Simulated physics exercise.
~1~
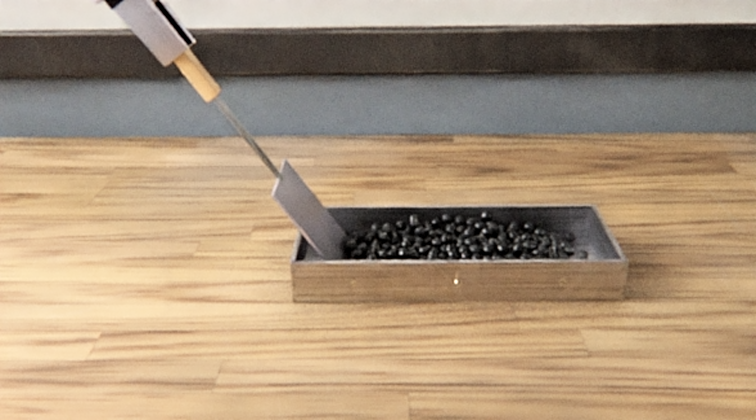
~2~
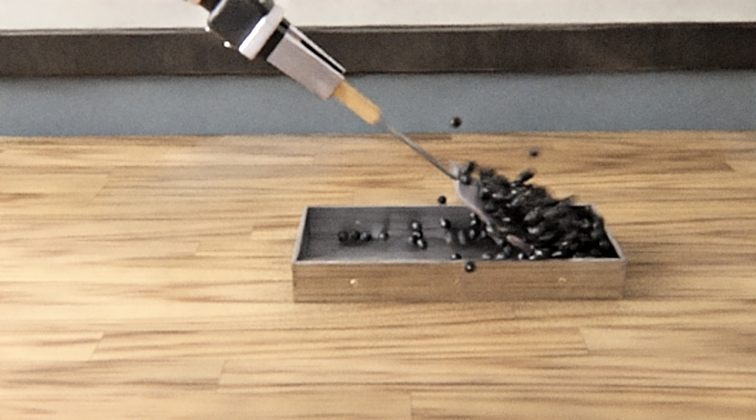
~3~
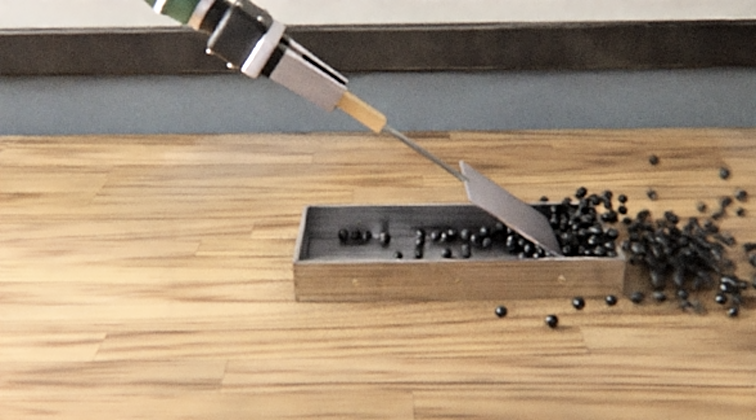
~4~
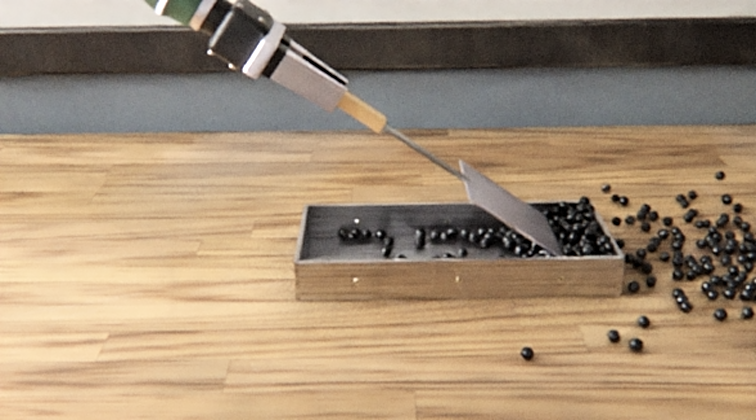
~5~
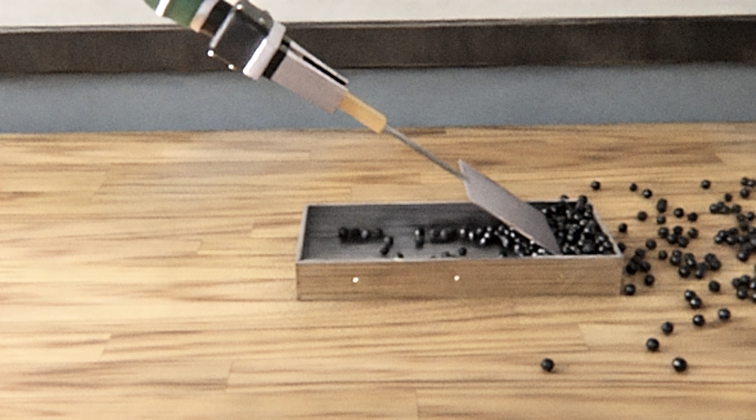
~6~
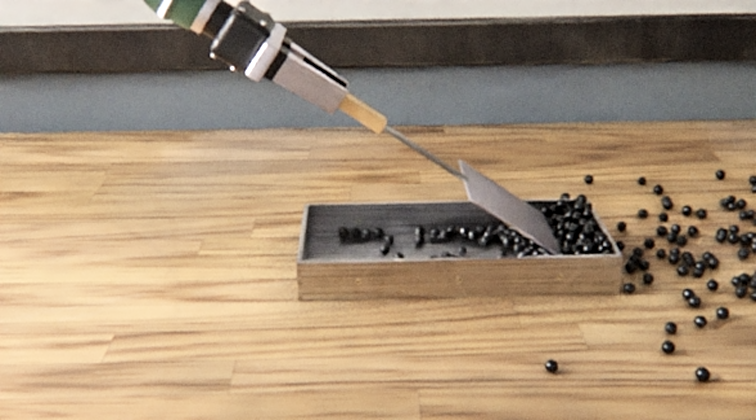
Spatula held by a robotic arm sweeping black beads rightward along a trough, spilling many onto the wooden table, then resting inside.
